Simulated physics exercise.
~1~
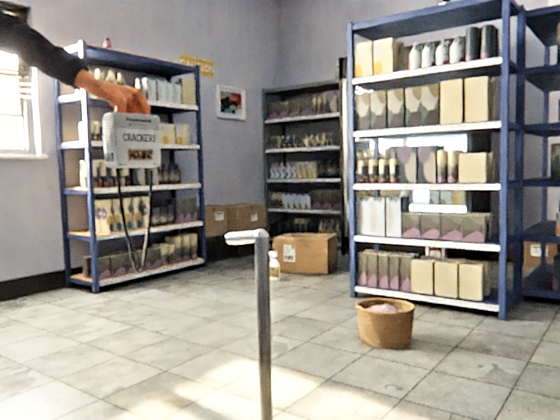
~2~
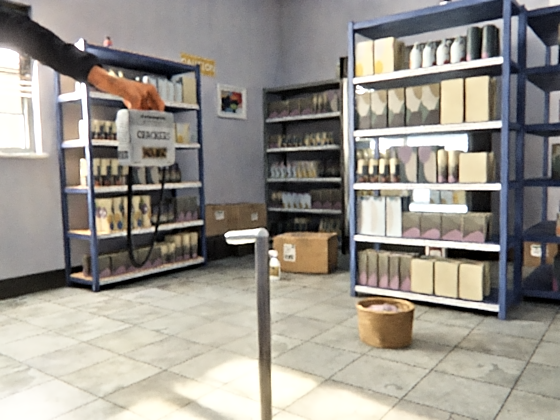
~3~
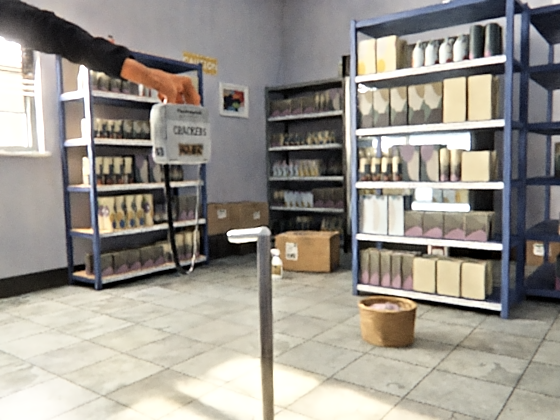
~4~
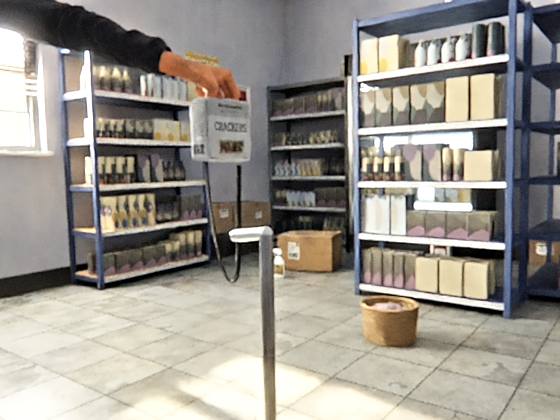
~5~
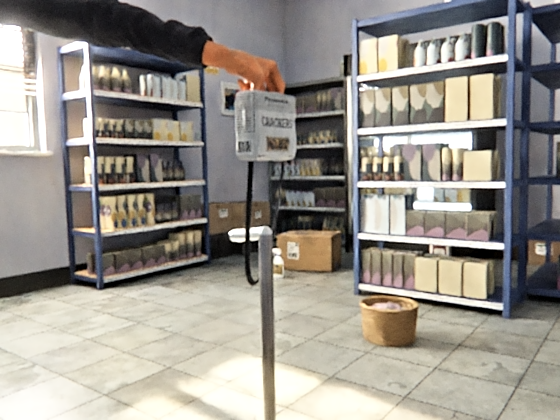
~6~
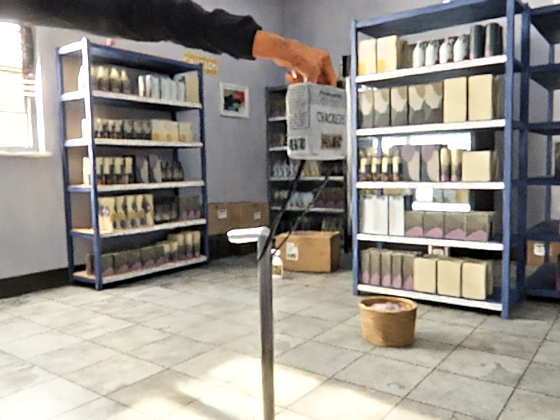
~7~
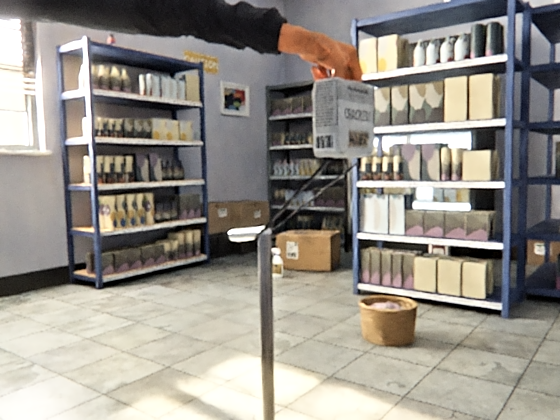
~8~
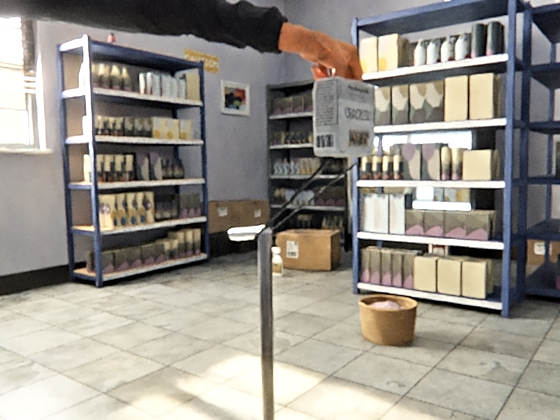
The clip shows a hand carrying a white pouch with a dark hanging loop rightward across a room of stocked shelves toward a metal post. The pouch passes the post, the loop catches on its hooked top and pulls tight, and the hand stops with the pouch held beyond it.
